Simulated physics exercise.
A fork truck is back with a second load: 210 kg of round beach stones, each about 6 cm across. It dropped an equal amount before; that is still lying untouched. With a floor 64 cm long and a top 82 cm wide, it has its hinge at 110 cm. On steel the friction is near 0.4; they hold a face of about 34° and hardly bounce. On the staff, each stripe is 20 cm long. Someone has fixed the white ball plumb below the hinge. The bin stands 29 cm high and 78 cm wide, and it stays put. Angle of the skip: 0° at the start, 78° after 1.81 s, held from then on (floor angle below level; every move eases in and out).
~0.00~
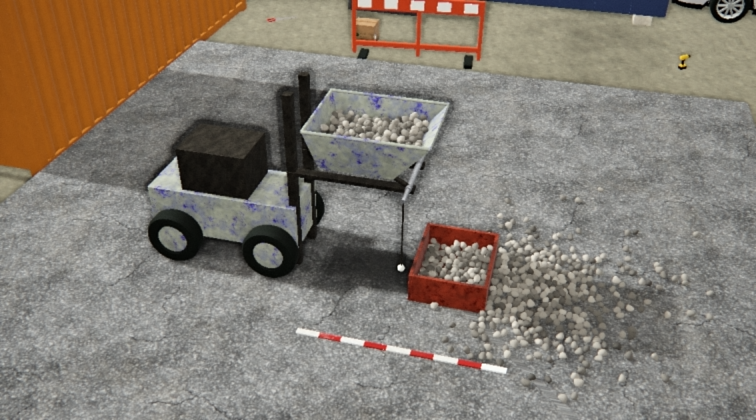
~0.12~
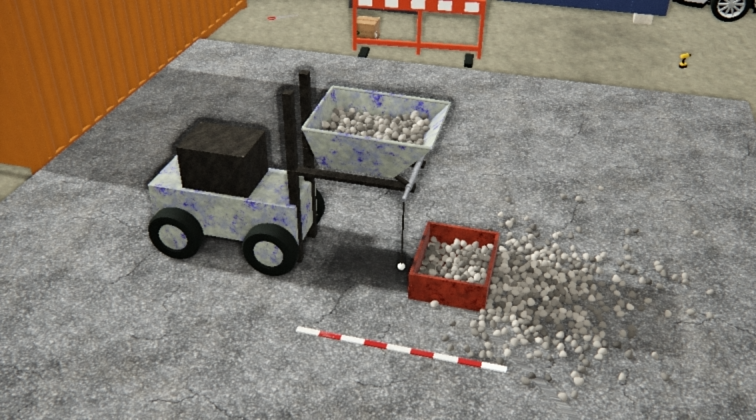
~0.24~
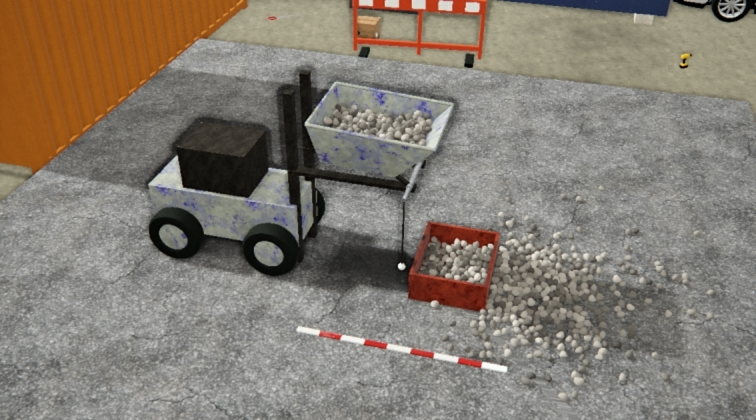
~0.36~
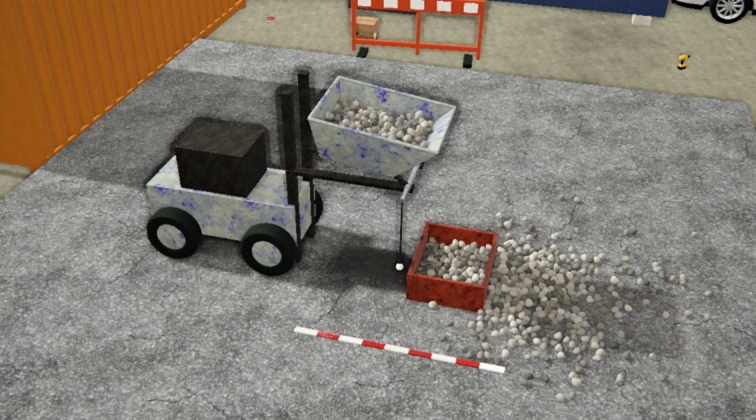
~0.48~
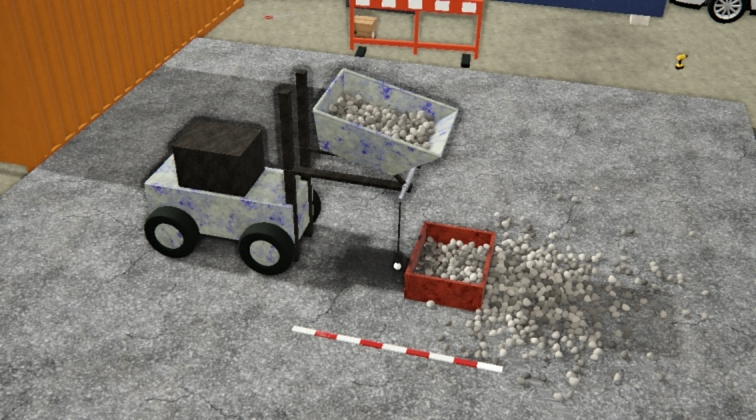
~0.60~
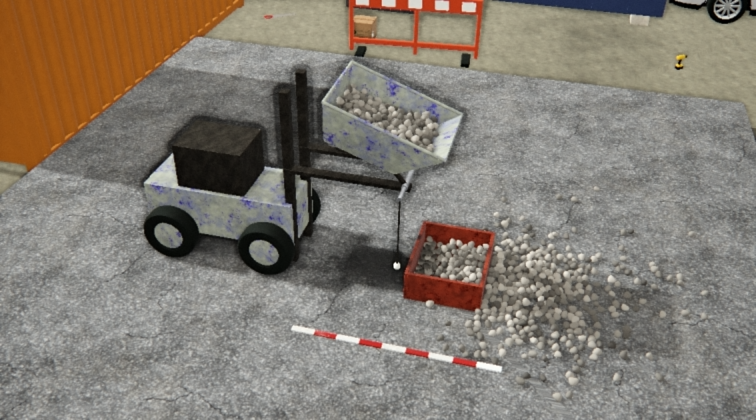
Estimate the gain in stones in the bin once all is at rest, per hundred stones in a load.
0 per hundred.
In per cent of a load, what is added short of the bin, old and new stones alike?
0 in a hundred.
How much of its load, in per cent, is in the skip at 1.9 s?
It holds some 25 percent.
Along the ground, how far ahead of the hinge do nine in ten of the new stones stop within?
It comes to around 160 centimetres.
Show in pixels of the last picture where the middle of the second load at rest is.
(535, 286).
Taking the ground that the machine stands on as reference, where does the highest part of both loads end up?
About 22 cm up from the ground the machine stands on.
After 1.4 s the floor is at 66°; in per cent of one load, 98 in the skip, 32 in the bin, 69 beside or beyond the bin; the foremost stones are at (685, 288).
After 1.9 s the floor is at 78°; in per cent of one load, 24 in the skip, 39 in the bin, 137 beside or beyond the bin; the foremost stones are at (685, 288).
After 2.3 s the floor is at 78°; in per cent of one load, 3 in the skip, 35 in the bin, 162 beside or beyond the bin; the foremost stones are at (685, 288).
After 4.6 s the floor is at 78°; in per cent of one load, 0 in the skip, 31 in the bin, 168 beside or beyond the bin; the foremost stones are at (691, 299). Net gain in the bin, 0.
